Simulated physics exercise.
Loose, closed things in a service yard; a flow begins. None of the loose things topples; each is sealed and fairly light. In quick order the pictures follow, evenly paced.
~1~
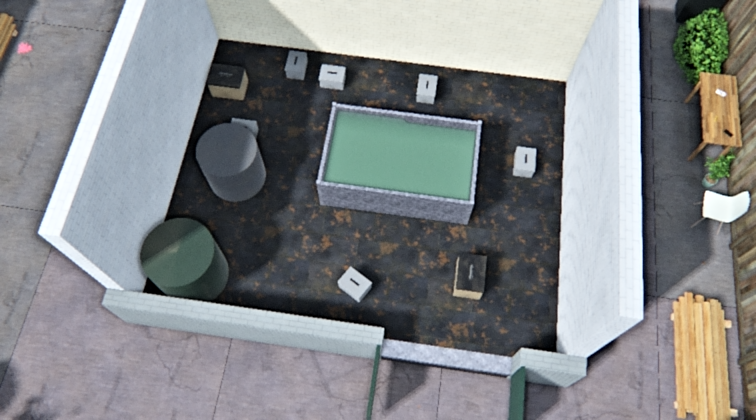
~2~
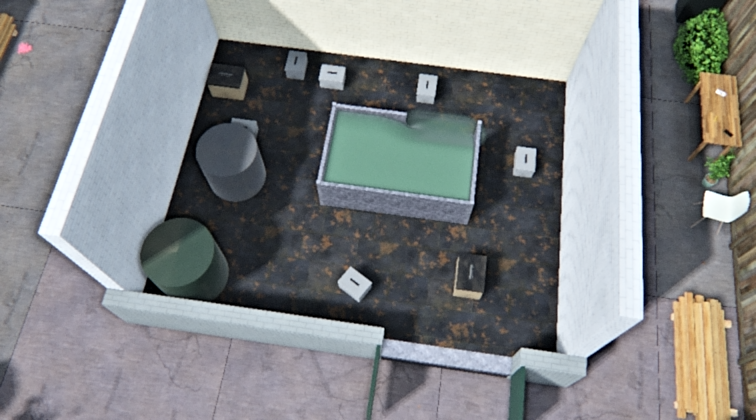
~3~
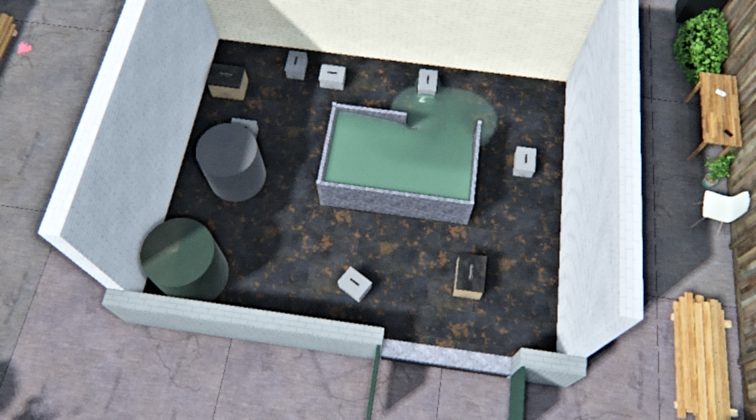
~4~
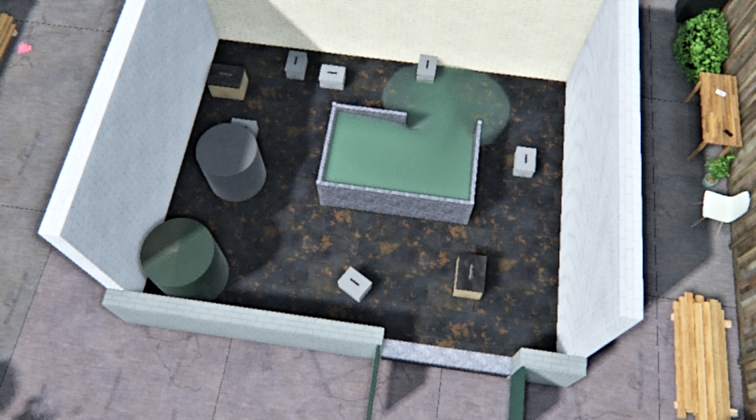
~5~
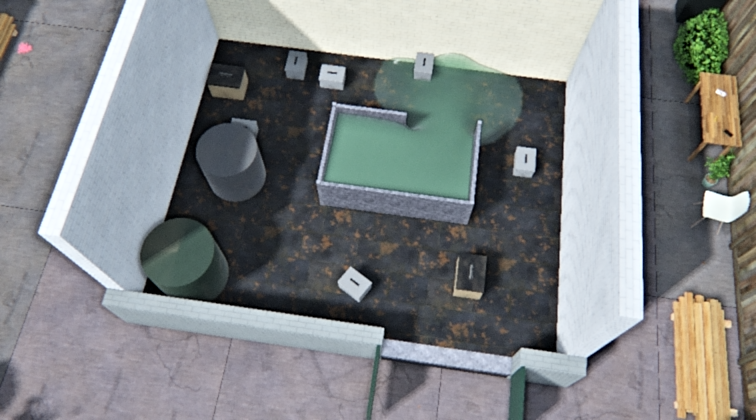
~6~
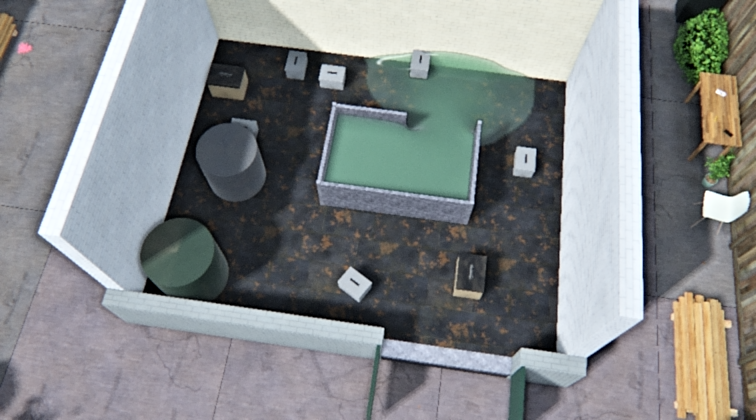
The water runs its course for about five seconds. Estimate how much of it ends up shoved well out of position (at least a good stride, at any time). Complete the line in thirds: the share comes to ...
The share comes to at least two thirds.
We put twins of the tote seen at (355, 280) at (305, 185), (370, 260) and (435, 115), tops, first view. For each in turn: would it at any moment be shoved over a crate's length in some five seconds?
Here's the rundown: Never gets far, never gets far, and finally sent far off.
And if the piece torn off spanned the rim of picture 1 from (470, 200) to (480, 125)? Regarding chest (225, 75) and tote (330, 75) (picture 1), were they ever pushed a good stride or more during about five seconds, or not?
Well, going one by one, it's distance not reached for the first and full distance reached for the second.
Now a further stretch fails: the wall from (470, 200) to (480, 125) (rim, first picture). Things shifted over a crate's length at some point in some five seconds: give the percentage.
I make it 90 per cent.
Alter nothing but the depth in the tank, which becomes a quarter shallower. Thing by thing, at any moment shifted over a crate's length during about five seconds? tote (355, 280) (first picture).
Well, as it turns out: Came up short.
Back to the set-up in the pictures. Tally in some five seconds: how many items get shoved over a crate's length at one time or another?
So the number is 7.
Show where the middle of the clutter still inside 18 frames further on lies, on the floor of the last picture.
It comes out somewhere near (295, 173).
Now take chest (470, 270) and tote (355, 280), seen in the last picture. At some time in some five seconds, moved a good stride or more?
Well, the first one cleared the mark, while the second remained nearby.
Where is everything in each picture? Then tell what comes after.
The first frame shows a tote at (427, 85) rests on the ground; a tote at (332, 73) rests on the ground; 0 of 8 have shifted.
The second frame shows a tote at (427, 85), on the bottom; a tote at (332, 73), on the bottom; 0 of 8 have shifted.
The third frame shows a tote at (428, 80), on the bottom, close to its start; a tote at (332, 73) rests on the ground; 1 of 8 have shifted.
The fourth frame shows a tote at (427, 65), on the bottom, a stride from its start; a tote at (332, 73) rests on the ground; 1 of 8 have shifted.
The fifth frame shows a tote at (424, 62) floats, a stride from its start; a tote at (332, 73) rests on the ground; 1 of 8 have shifted.
The sixth frame shows a tote at (421, 60), afloat, a stride from its start; a tote at (332, 73) rests on the ground; 1 of 8 have shifted.
A moment on, 1 of 8 are well off their spots; 1 afloat.
Next, 3 of 8 are well off their spots; 0 afloat.
Later, 6 of 8 are well off their spots; 5 afloat.
In the end, 7 of 8 are well off their spots, and 7 have been at some point; 6 afloat.
